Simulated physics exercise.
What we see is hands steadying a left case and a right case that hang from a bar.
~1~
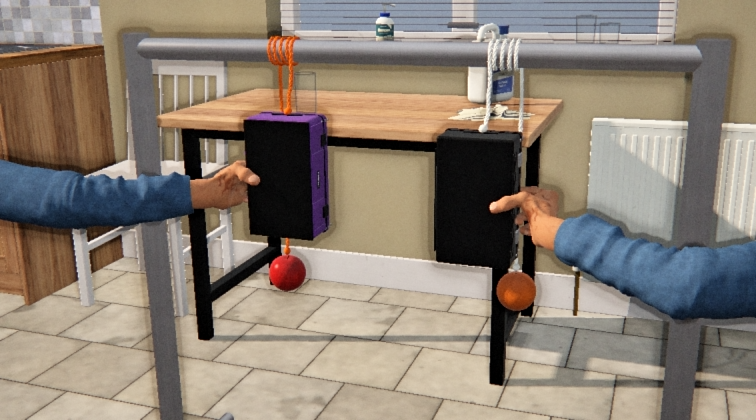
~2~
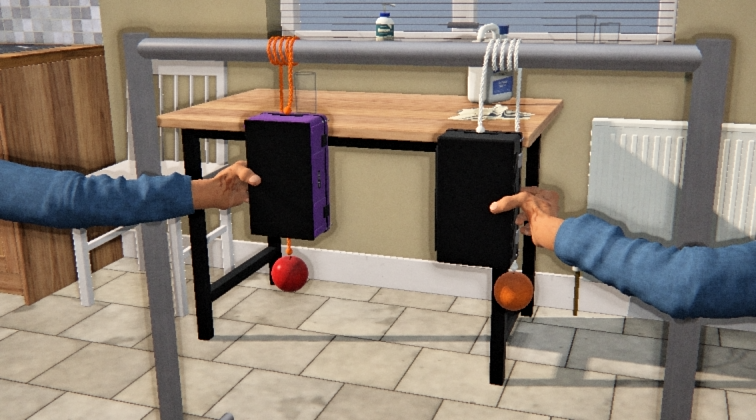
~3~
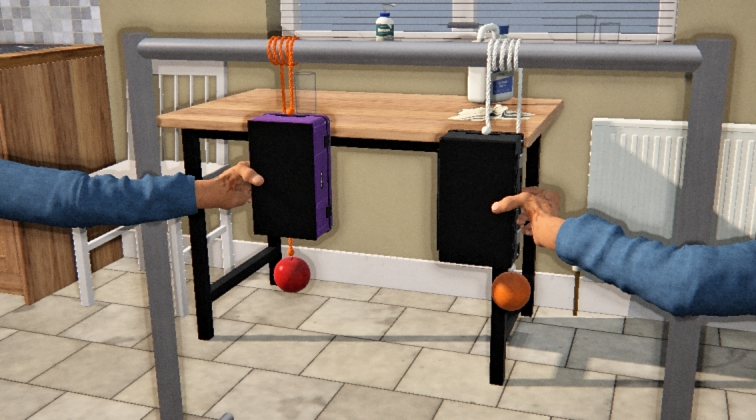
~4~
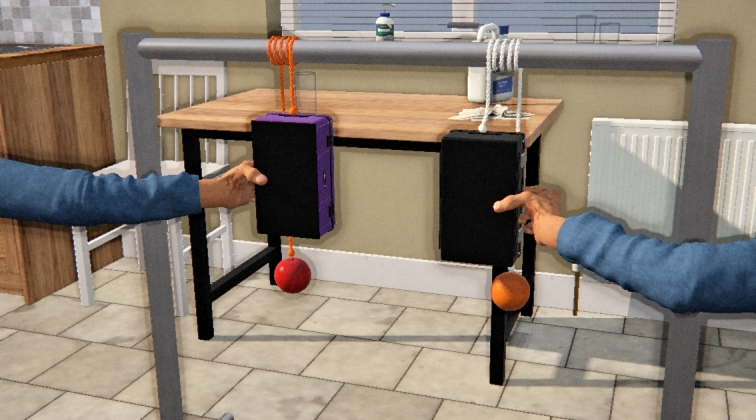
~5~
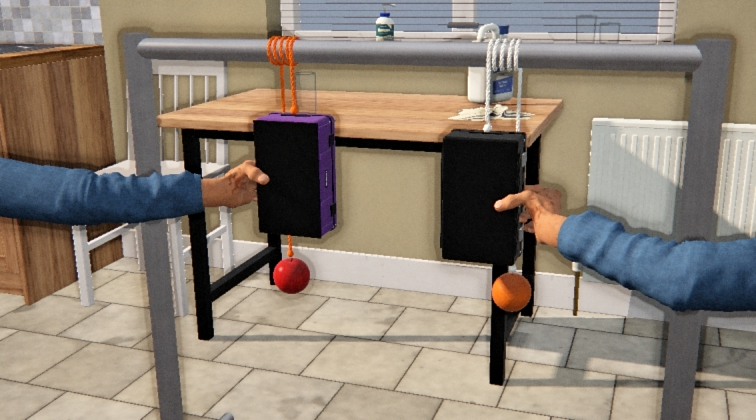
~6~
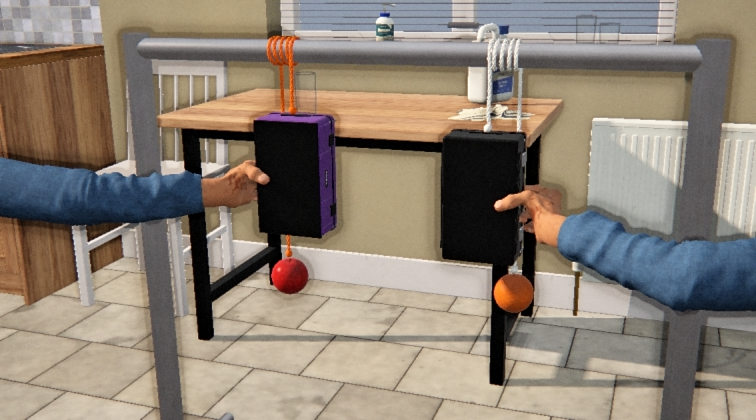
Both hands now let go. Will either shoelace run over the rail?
The left case is held; the right case keeps its height.
Then, 0.24 s later than the last view, left case in the air near (297, 176); right case in the air near (485, 197).
Then, 0.60 s later than the last view, left case in the air near (295, 174); right case in the air near (488, 196).
Finally, left case in the air near (295, 174); right case in the air near (488, 196). The left case keeps its height and the right case stays hanging.
